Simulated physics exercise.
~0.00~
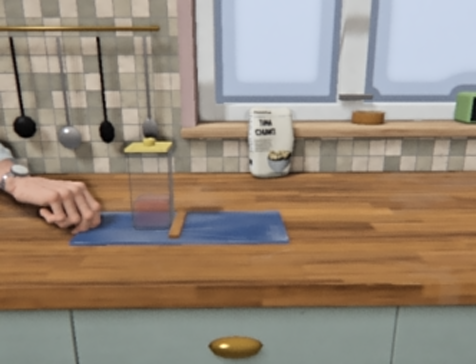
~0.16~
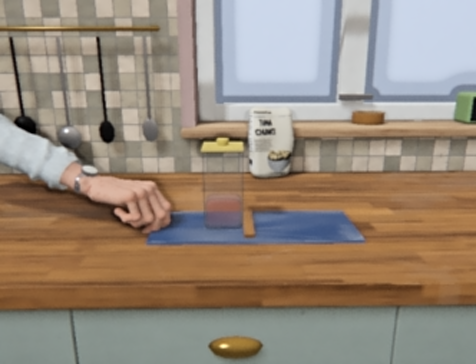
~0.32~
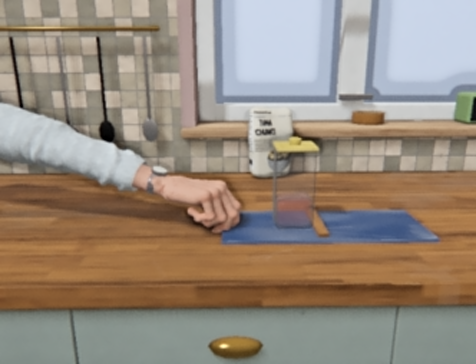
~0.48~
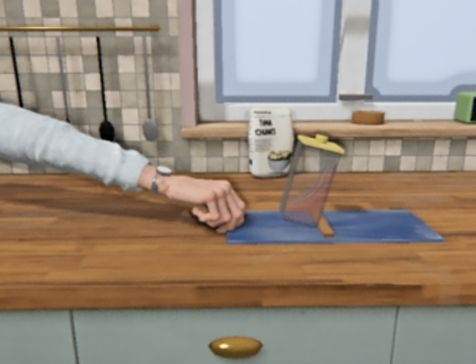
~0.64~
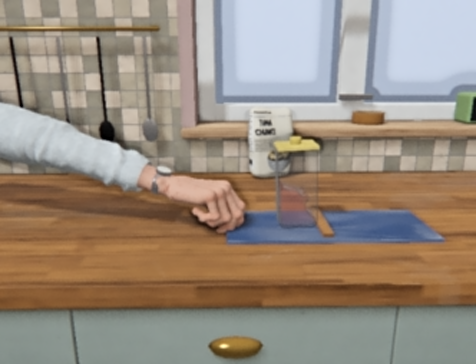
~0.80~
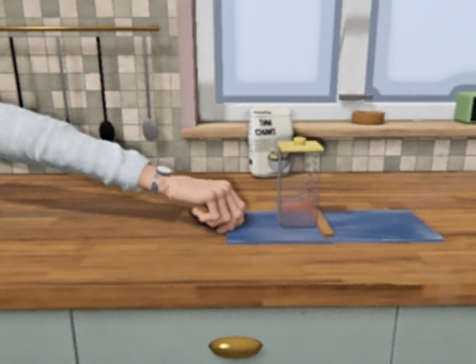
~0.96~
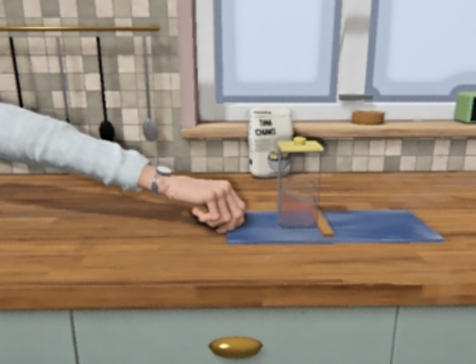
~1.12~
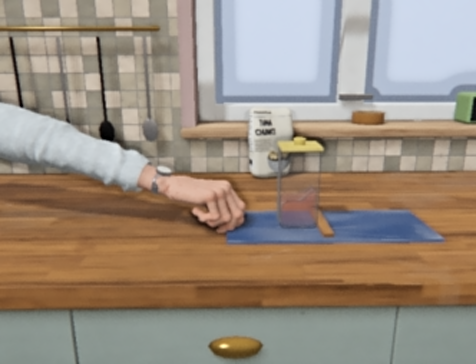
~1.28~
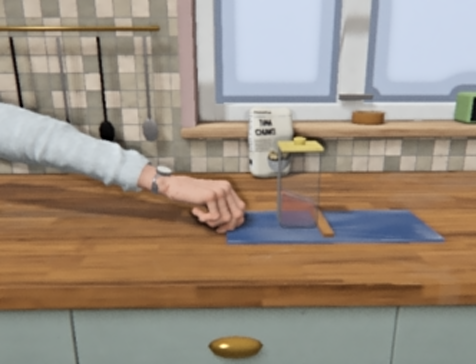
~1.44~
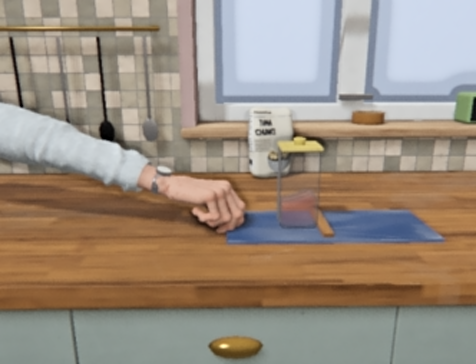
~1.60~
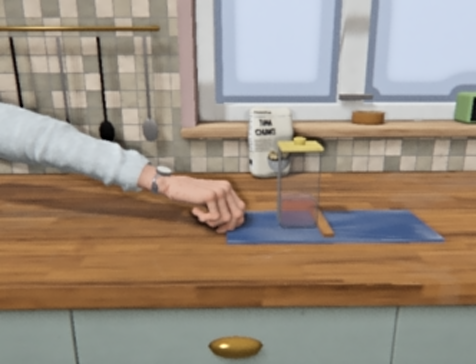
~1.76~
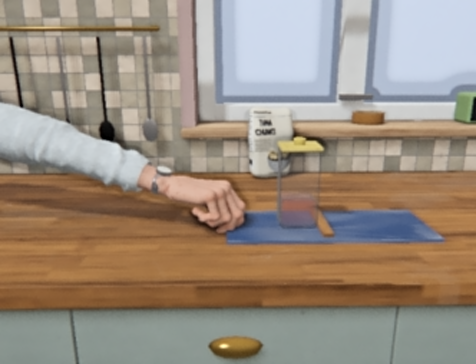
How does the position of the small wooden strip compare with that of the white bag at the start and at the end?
At the start the wooden strip is to the left of the white bag, and by the end it has been carried along on the blue board to a place right of the bag.
The clip opens on a wooden kitchen counter, where a clear canister with a yellow lid and some pinkish liquid inside stands on a blue board, beside a small wooden strip. A hand at the board's left edge travels with it as it glides to the right, carrying the canister past the white bag near the window. As the board comes to a stop, the canister tips to the right, over the strip. It then rocks back onto its base without falling. At the end it stands upright on the still board, with the hand resting at the edge.
